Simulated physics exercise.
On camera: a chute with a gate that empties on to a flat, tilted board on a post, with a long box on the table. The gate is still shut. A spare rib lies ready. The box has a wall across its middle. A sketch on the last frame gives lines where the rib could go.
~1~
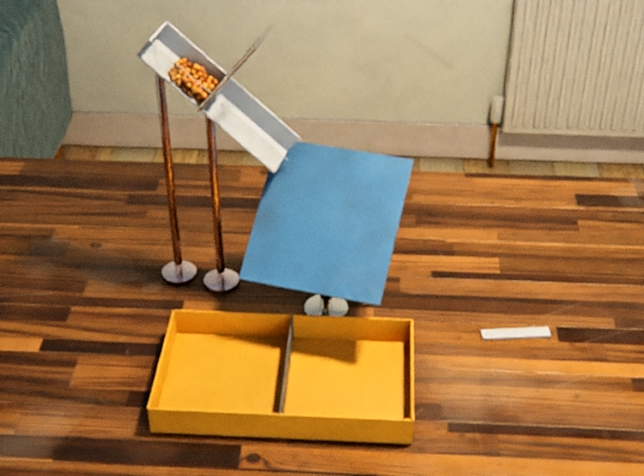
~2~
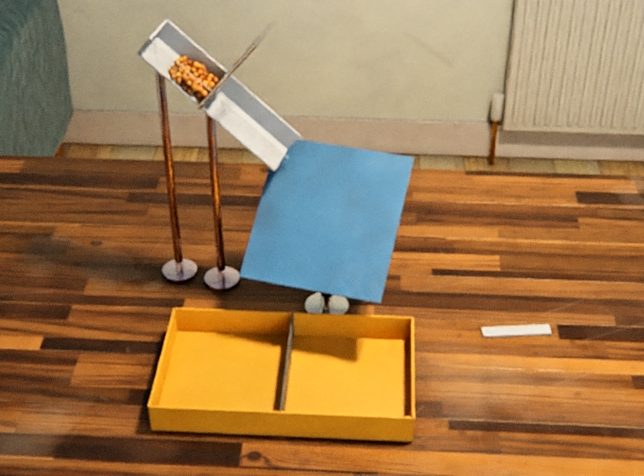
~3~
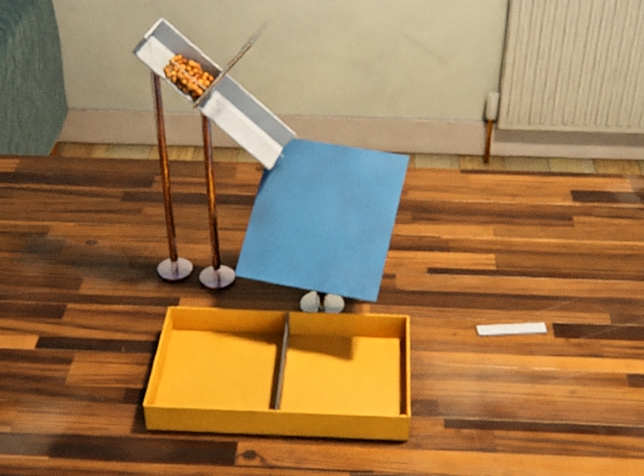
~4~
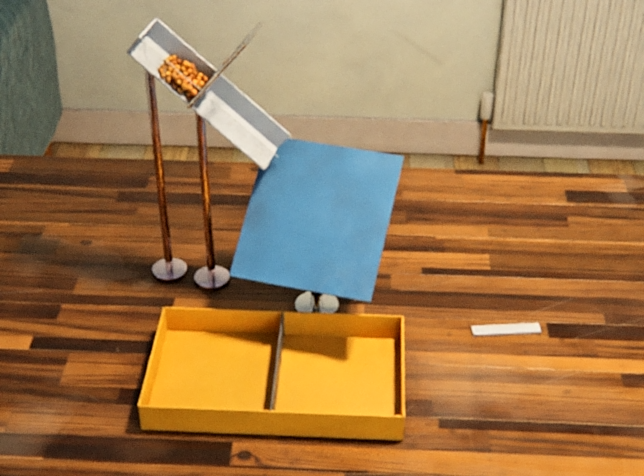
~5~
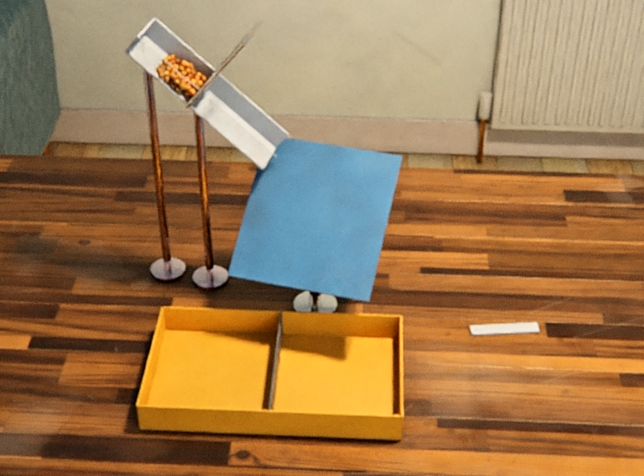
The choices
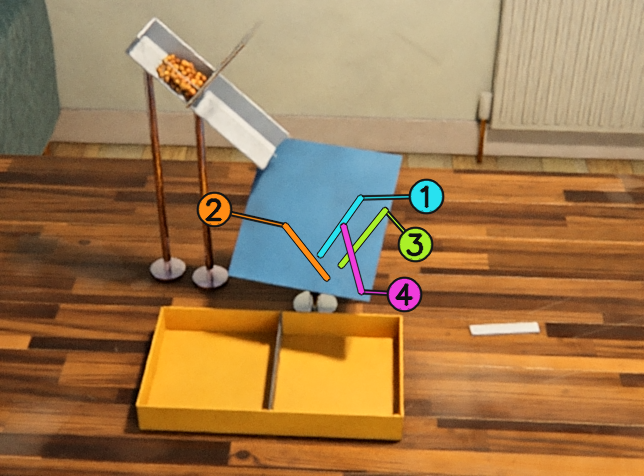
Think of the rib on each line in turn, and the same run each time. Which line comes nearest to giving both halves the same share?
1 works best here.
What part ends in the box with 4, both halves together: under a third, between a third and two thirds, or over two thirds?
Over two thirds.
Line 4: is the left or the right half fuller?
The right half.
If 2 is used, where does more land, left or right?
More lands on the right.
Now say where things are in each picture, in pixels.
In the first picture, load behind the gate (195, 83), roasted chickpeas; lip of the chute (280, 162), sloping fairly steeply.
In the second picture, middle of the board (327, 216), tilted fairly steeply; middle of its low edge (308, 290); of its high edge (345, 146).
In the third picture, front corners of the box (144, 405) and (409, 416); front end of its middle wall (276, 411); gate still shut (220, 76).
In the fourth picture, middle of the load (185, 80); lip (271, 159).
In the fifth picture, middle of the load (183, 80); lip (269, 159).
On the marked copy, line 1 from (360, 197) to (320, 254); line 2 from (285, 225) to (326, 278); line 3 from (385, 210) to (341, 265); line 4 from (343, 226) to (361, 291).
Choosing 1, of what is caught, roughly half in the left half, roughly half in the right.
Choosing 2, of what is caught, not one piece in the left half, every piece in the right.
Choosing 3, of what is caught, about a tenth in the left half, almost all in the right.
Choosing 4, of what is caught, about a tenth in the left half, almost all in the right.
